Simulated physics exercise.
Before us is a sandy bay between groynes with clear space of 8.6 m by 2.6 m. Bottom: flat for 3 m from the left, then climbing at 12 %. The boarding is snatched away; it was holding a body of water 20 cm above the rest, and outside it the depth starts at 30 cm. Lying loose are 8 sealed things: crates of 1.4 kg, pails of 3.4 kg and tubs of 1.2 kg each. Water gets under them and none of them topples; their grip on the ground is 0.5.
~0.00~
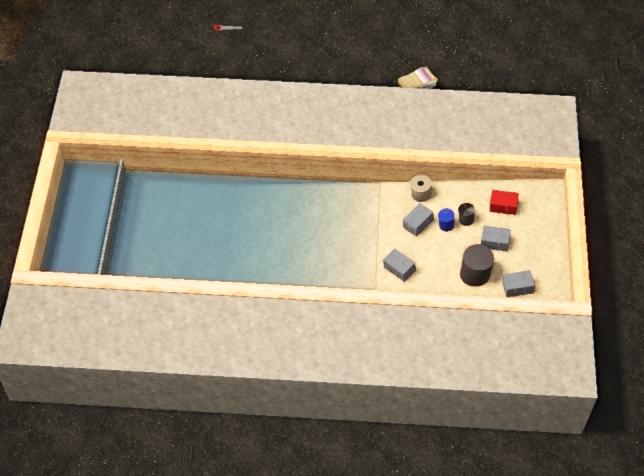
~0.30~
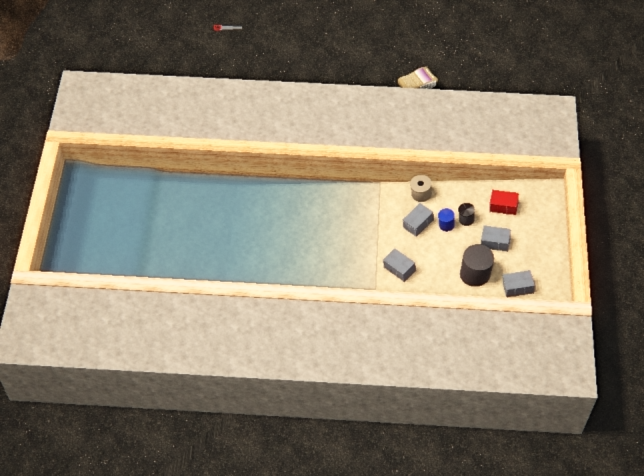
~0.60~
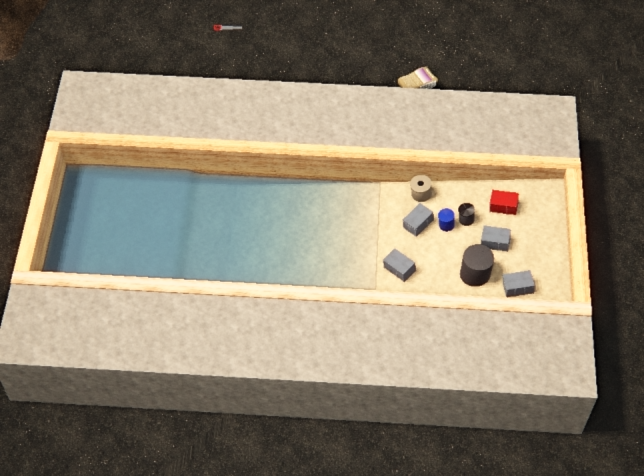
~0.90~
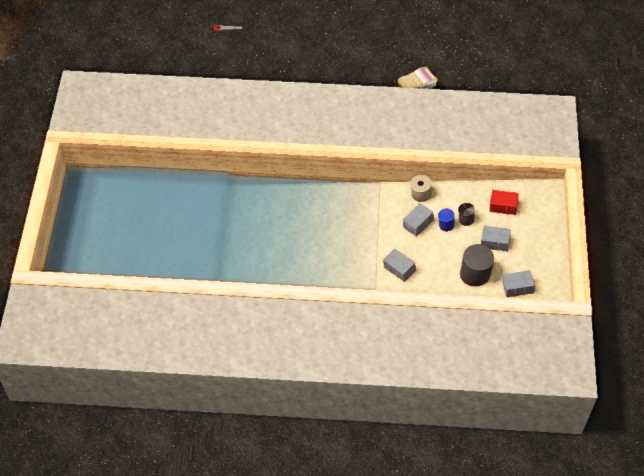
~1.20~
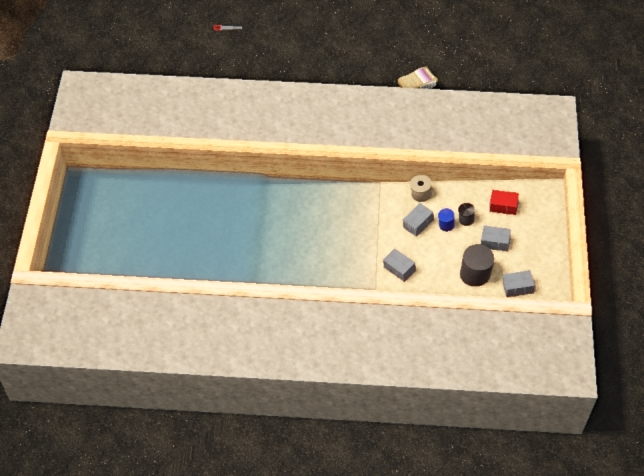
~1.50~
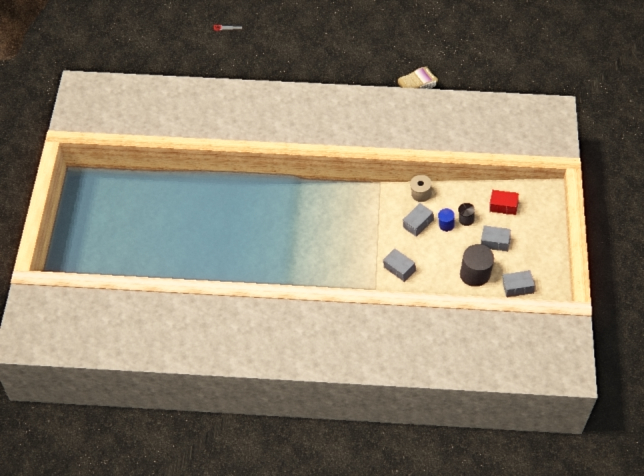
A thin upright board near the left end of a long, wood-edged basin of blue water, seen from a fixed view high above, is gone after the opening moment. A low step in the water then travels steadily rightward across the shallows toward the pale sand. On the sand at right, four grey-blue blocks, a red crate, a blue pail and dark and beige round objects stay still.
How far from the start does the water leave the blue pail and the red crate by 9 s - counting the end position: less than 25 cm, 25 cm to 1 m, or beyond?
My prediction: I expect the blue pail to remain within a quarter metre, I expect the red crate to remain within a quarter metre.
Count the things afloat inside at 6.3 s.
Just then, the number is 2.
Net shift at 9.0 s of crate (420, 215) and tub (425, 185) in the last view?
Respectively 200 and 120 centimetres.
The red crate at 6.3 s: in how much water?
I'd put it at about 0 cm.
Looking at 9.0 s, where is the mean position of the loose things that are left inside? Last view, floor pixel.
They're centred close to (420, 231).
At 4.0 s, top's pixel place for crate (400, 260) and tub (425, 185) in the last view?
First one near (450, 253), second near (476, 181).
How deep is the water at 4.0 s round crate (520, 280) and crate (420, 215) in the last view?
Close to 0 and 6 centimetres.
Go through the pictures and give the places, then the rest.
The blue pail at (448, 215) rests on the ground; the red crate at (506, 198), on the bottom; water covers 14.2 m2; 0 of 8 have shifted, in the first picture.
The blue pail at (448, 215) rests on the ground; the red crate at (506, 198), on the bottom; water covers 14.2 m2; 0 of 8 have shifted, in the second picture.
The blue pail at (448, 215), on the bottom; the red crate at (506, 198) rests on the ground; water covers 14.2 m2; 0 of 8 have shifted, in the third picture.
The blue pail at (448, 215), on the bottom; the red crate at (506, 198), on the bottom; 14.2 m2 under water; 0 of 8 have shifted, in the fourth picture.
The blue pail at (448, 215), on the bottom; the red crate at (506, 198) rests on the ground; 14.2 m2 under water; 0 of 8 have shifted, in the fifth picture.
The blue pail at (448, 215), on the bottom; the red crate at (506, 198) rests on the ground; 14.2 m2 under water; 0 of 8 have shifted, in the sixth picture.
After 2.1 s the blue pail is near (448, 215), 0.0 m from its start, aground; the red crate is near (506, 198), 0.0 m from its start, aground; 0 afloat.
After 4.0 s the blue pail is near (450, 215), 0.0 m from its start, aground; the red crate is near (506, 198), 0.0 m from its start, aground; 3 afloat.
After 6.3 s the blue pail is near (449, 215), 0.0 m from its start, aground; the red crate is near (506, 198), 0.0 m from its start, aground; 2 afloat.
After 9.0 s the blue pail is near (449, 215), 0.0 m from its start, aground; the red crate is near (506, 198), 0.0 m from its start, aground; 3 afloat.
